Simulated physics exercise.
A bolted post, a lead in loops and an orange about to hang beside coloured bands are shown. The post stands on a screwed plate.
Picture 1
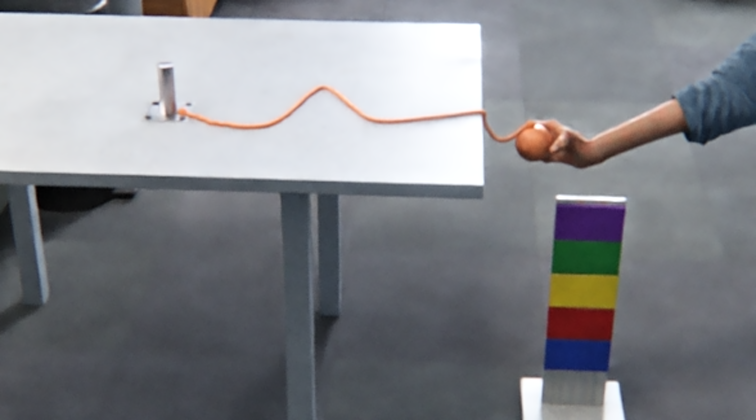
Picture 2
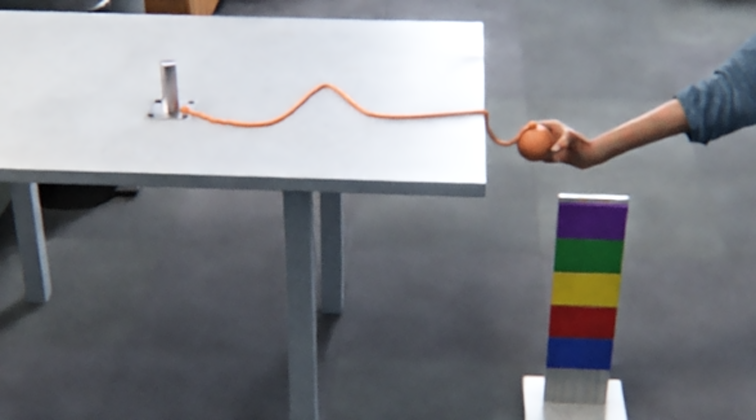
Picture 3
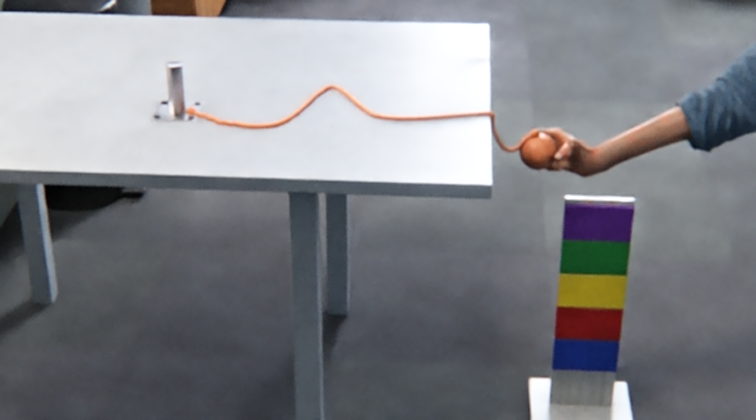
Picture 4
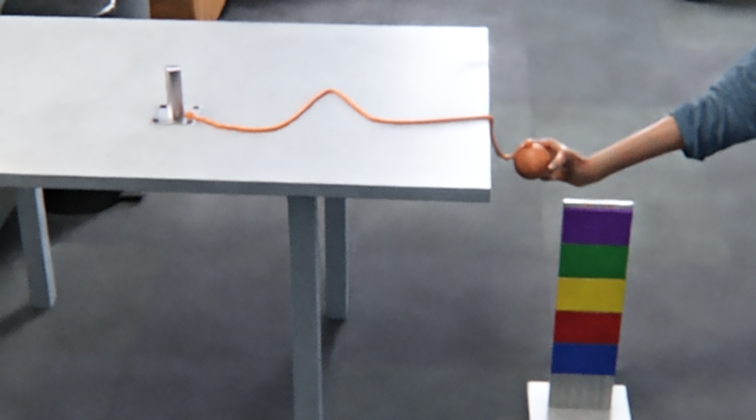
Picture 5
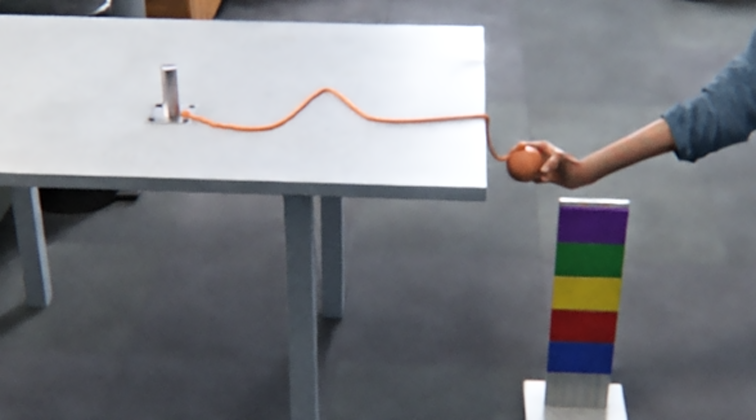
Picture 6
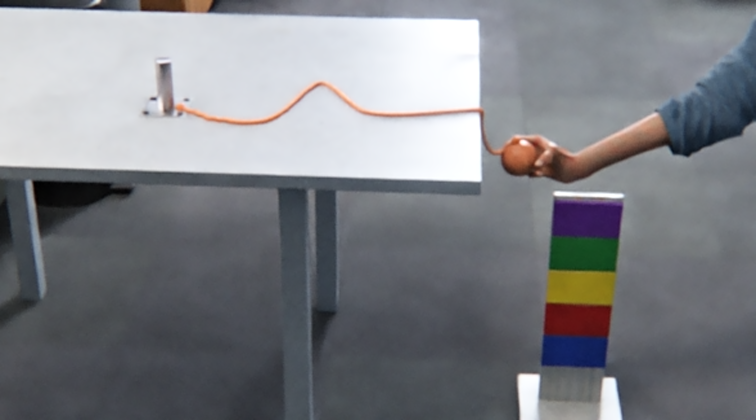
The video shows a hand holding an orange ball on an orange cord that runs across a white table to a small metal post, beside a stand with coloured bands; the hand shifts slightly left and down, then barely moves.
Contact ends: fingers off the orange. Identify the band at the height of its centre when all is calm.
Its centre is at yellow.
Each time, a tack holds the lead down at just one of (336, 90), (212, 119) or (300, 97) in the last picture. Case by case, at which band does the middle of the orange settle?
Purple, then yellow, then green.
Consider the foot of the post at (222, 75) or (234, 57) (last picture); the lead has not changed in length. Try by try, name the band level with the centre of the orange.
Taking the two spots in turn: Red, then red.
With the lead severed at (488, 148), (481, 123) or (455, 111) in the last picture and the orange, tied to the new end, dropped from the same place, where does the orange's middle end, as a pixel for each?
Estimated positions in order: (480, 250); (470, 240); (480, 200).
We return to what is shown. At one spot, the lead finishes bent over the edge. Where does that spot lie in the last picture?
Pixel (371, 113) or thereabouts.
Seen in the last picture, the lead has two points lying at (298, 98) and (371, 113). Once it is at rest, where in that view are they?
To (345, 105) for the first and to (478, 107) for the second.
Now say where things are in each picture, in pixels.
Orange (534, 143); purple (590, 224); green (587, 259); yellow (583, 292); red (580, 325); blue (578, 356), in the first frame.
Orange (535, 143); lead through (213, 121) (289, 113) (336, 89) (382, 116) (472, 113), in the second frame.
Orange (538, 152), in the third frame.
Orange (532, 162); lead through (217, 126) (293, 118) (340, 94) (387, 122) (476, 118), in the fourth frame.
Orange (524, 164), in the fifth frame.
Orange (519, 159); lead through (208, 119) (284, 111) (331, 87) (378, 114) (467, 110), in the sixth frame.
Soon after, orange near (506, 277); level with yellow.
After that, orange near (448, 278); level with yellow.
And then, orange near (482, 286); level with yellow.
In the end, orange near (472, 286); level with yellow. At yellow.
